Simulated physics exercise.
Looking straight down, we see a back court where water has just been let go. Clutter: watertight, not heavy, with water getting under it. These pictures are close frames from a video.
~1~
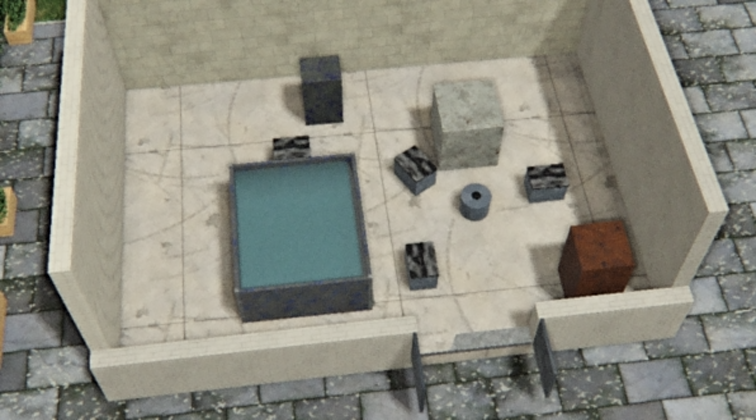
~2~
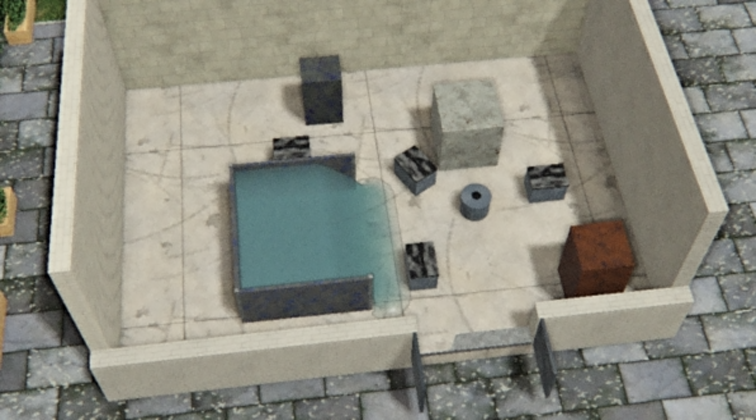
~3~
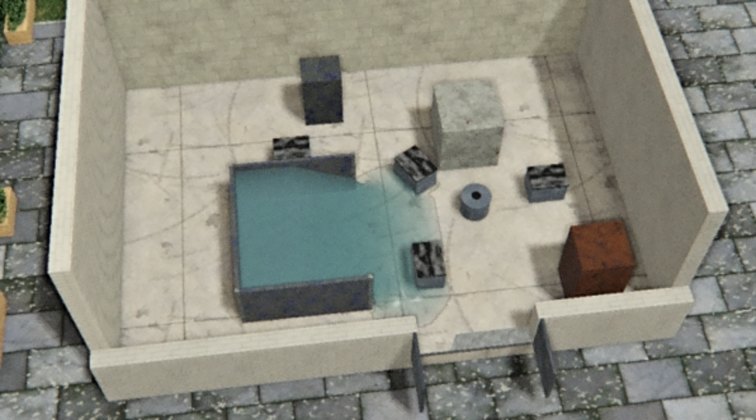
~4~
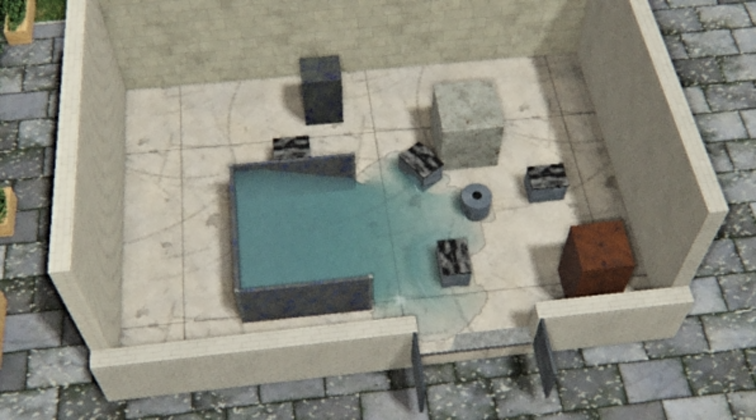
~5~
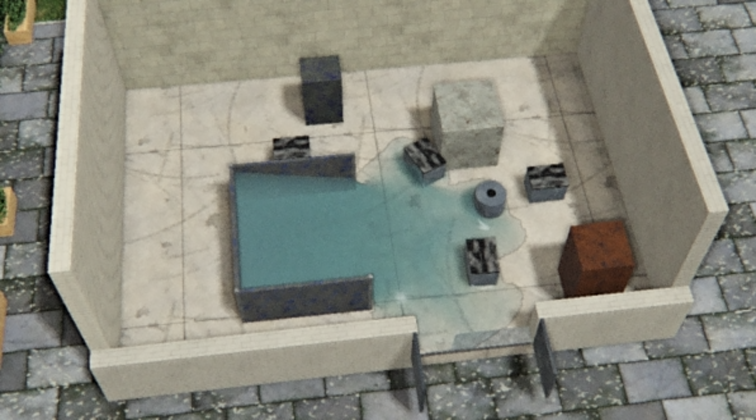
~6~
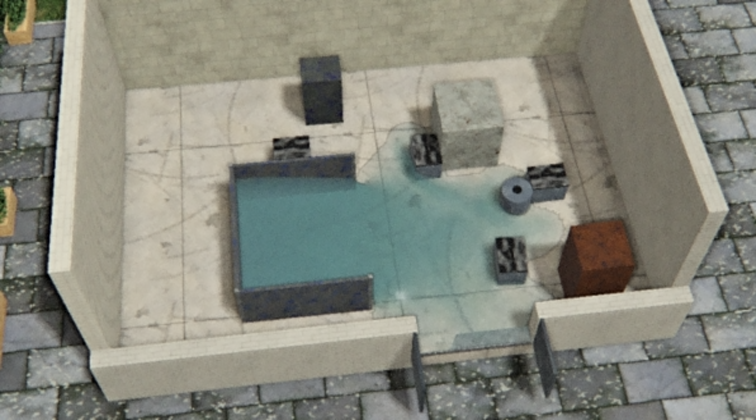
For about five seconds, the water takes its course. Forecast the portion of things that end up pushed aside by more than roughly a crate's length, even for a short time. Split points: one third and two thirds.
Band: Two thirds or more.
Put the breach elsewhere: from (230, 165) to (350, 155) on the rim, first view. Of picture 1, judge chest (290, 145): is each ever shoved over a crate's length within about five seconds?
Went the full distance.
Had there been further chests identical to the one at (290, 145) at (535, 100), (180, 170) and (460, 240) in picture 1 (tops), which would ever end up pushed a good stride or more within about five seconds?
First driven off, second remains in place, third driven off.
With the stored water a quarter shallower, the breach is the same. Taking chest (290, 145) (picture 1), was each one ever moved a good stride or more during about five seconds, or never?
Lab note - result: Distance not reached.
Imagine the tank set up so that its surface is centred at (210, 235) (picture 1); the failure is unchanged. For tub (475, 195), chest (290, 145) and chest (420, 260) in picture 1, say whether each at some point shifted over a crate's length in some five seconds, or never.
The first: Travelled far enough; the second: Did not travel far; the third: Travelled far enough.
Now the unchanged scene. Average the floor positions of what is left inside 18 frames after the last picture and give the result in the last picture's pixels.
Around (485, 157).
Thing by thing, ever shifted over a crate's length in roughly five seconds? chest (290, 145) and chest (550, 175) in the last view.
Note, in order: Within that / past that mark.
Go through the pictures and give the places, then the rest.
In the first frame, a chest at (422, 259), on the bottom; a tub at (476, 196) rests on the ground; 0 of 5 have shifted.
In the second frame, a chest at (422, 259), on the bottom; a tub at (476, 196), on the bottom; 0 of 5 have shifted.
In the third frame, a chest at (429, 258), on the bottom, close to its start; a tub at (476, 196) rests on the ground; 1 of 5 have shifted.
In the fourth frame, a chest at (455, 256), on the bottom, a stride from its start; a tub at (477, 196) rests on the ground; 2 of 5 have shifted.
In the fifth frame, a chest at (483, 255) rests on the ground, a stride from its start; a tub at (491, 193), on the bottom, close to its start; 3 of 5 have shifted.
In the sixth frame, a chest at (512, 254), on the bottom, a stride from its start; a tub at (517, 190) rests on the ground, a stride from its start; 3 of 5 have shifted.
A moment on, 2 of 5 are well off their spots; 1 afloat.
Next, 4 of 5 are well off their spots; 3 afloat.
Later, 4 of 5 are well off their spots; 3 afloat.
In the end, 4 of 5 are well off their spots, and 4 have been at some point; 4 afloat.
